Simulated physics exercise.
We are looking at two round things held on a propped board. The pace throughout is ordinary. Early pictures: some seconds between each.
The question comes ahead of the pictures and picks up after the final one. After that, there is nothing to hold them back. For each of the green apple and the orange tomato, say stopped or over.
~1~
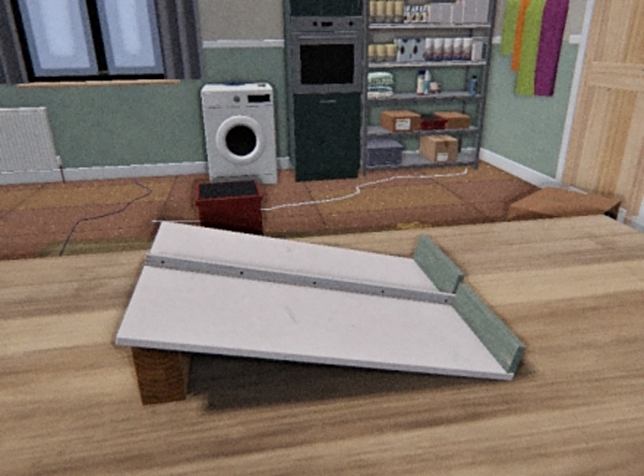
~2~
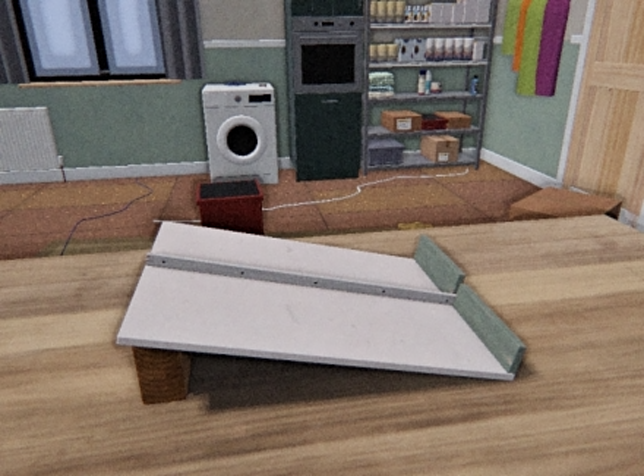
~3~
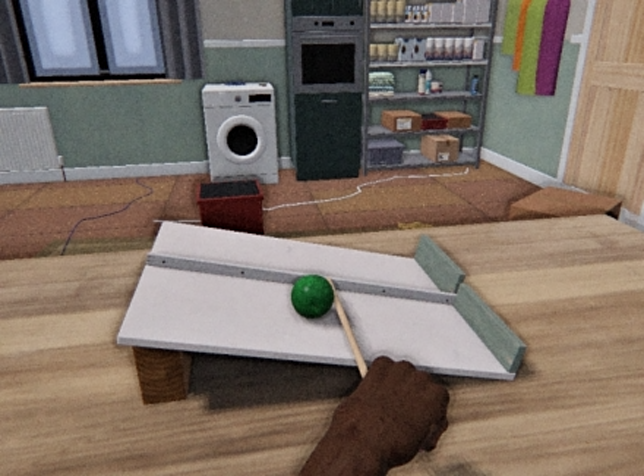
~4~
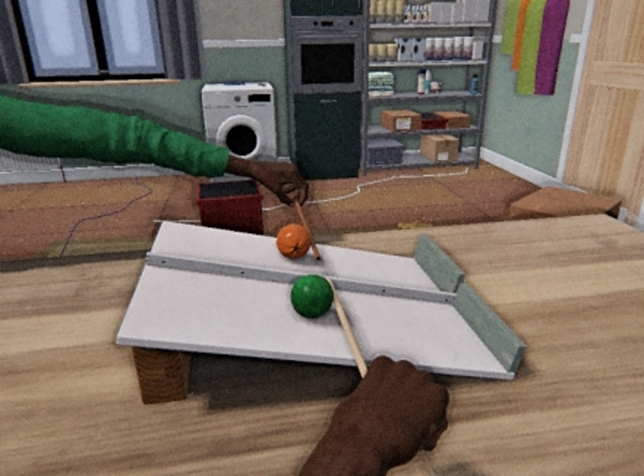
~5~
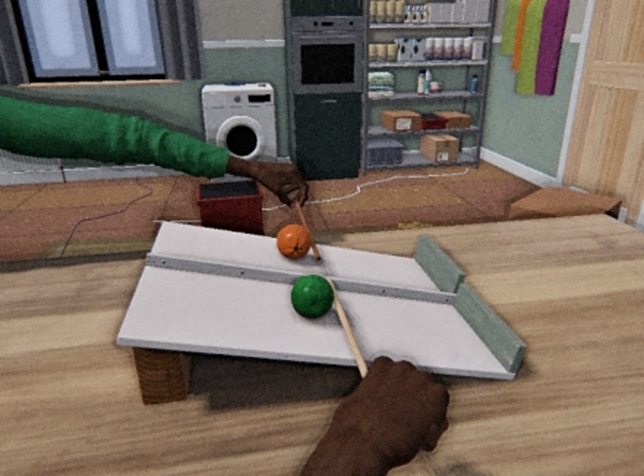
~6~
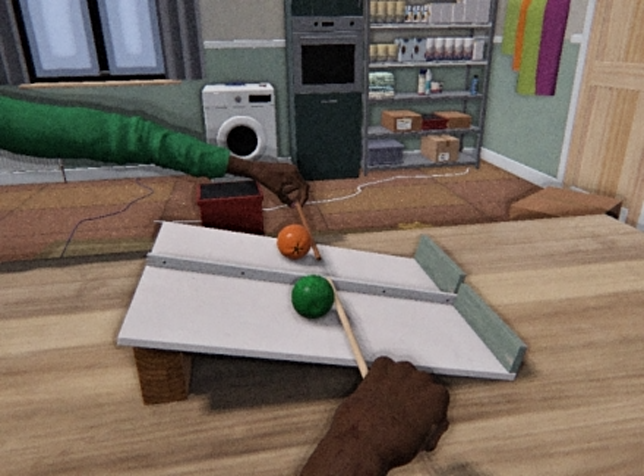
Green apple: Saved, orange tomato: Saved.
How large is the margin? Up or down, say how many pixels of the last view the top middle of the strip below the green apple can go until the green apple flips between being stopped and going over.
16 pixels down, roughly.
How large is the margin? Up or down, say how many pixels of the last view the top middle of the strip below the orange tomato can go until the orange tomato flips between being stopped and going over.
Close to 20 pixels in the downward direction.
Then, 0.30 s later than the last frame, green apple rolling on the board near (348, 302); orange tomato rolling on the board near (323, 247).
Then, 0.48 s later than the last frame, green apple rolling on the board near (410, 310); orange tomato rolling on the board near (373, 255).
Then, 0.62 s later than the last frame, green apple rolling on the board near (465, 314); orange tomato rolling on the board near (419, 261).
When it is over, the green apple gets caught, near (466, 316); the orange tomato gets caught, near (420, 262).
